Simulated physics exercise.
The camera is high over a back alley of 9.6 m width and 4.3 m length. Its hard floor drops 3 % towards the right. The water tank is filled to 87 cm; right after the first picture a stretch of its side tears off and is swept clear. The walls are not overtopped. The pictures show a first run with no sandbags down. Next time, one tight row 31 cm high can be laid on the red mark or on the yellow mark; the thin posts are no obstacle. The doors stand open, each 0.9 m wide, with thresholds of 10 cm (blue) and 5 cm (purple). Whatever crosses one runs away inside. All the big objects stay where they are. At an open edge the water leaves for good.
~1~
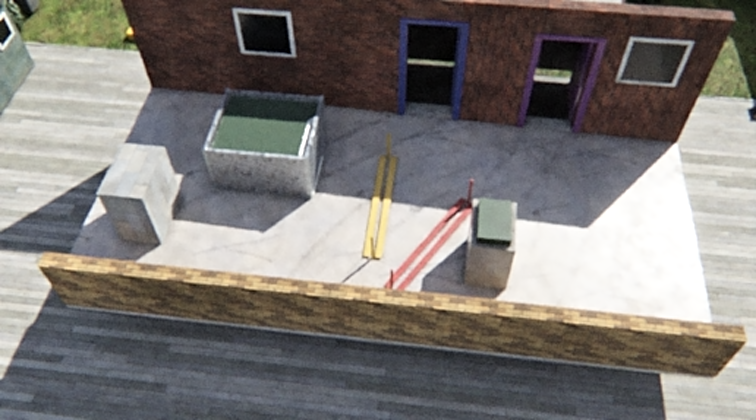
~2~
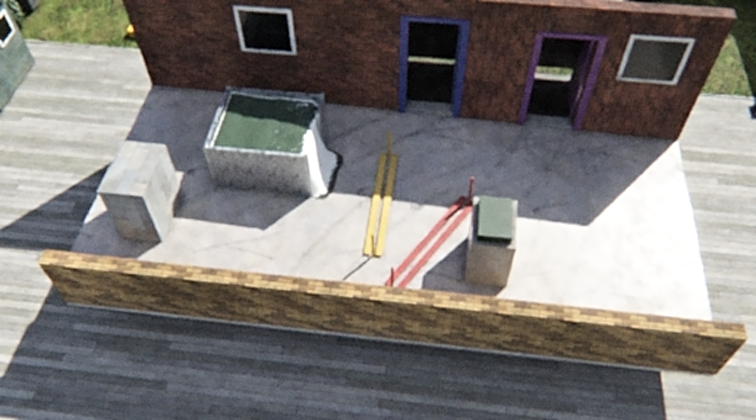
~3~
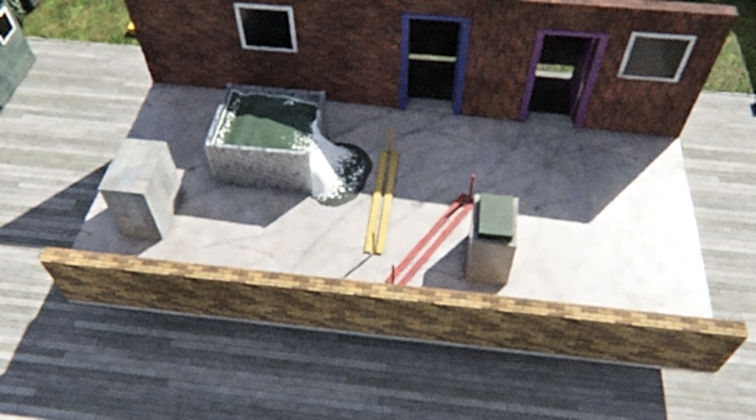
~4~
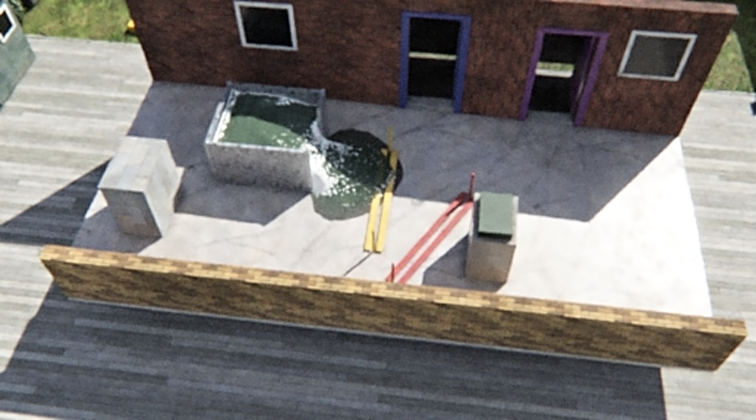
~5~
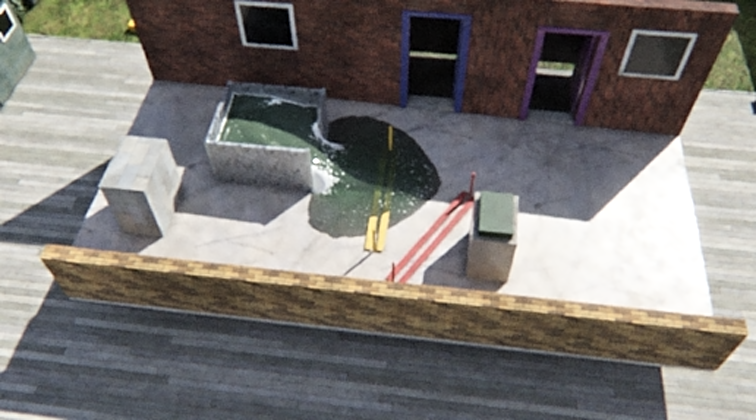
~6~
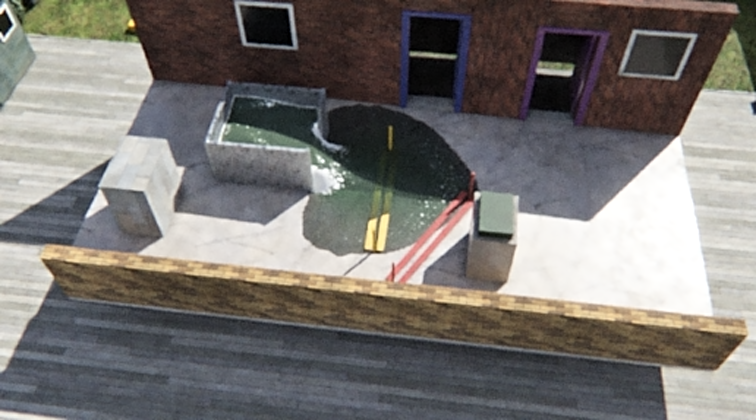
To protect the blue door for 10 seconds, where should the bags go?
Choose red.
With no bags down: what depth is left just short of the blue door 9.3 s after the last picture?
About 0.5 cm.
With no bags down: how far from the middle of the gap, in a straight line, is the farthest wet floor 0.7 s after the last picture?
Roughly 5.4 m.
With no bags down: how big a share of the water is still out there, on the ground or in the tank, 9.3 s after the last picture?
Roughly 26 in a hundred.
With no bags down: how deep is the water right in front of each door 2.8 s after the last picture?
Depths in cm: Blue 4, purple 5.
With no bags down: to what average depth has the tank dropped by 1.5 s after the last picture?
Some 28 cm.
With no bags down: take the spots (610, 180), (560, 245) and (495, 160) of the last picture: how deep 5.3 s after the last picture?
About 2, 1 and 2 cm.
Then, 0.7 s after the last picture water covers 40 % of the floor and is deepest (34 cm) near (321, 179) in the run without bags; in at the blue door, 0 L with no bags, 0 L with the row on red, 5 L on yellow.
Then, 1.5 s after the last picture water covers 55 % of the floor and is deepest (26 cm) near (448, 304) in the run without bags; in at the blue door, 0 L with no bags, 0 L with the row on red, 32 L on yellow.
Then, 2.8 s after the last picture water covers 60 % of the floor and is deepest (17 cm) near (464, 238) in the run without bags; in at the blue door, 0 L with no bags, 0 L with the row on red, 43 L on yellow.
Then, 5.3 s after the last picture water covers 60 % of the floor and is deepest (8 cm) near (463, 256) in the run without bags; in at the blue door, 0 L with no bags, 0 L with the row on red, 46 L on yellow.
Then, 9.3 s after the last picture water covers 40 % of the floor and is deepest (6 cm) near (464, 238) in the run without bags; in at the blue door, 0 L with no bags, 0 L with the row on red, 46 L on yellow.
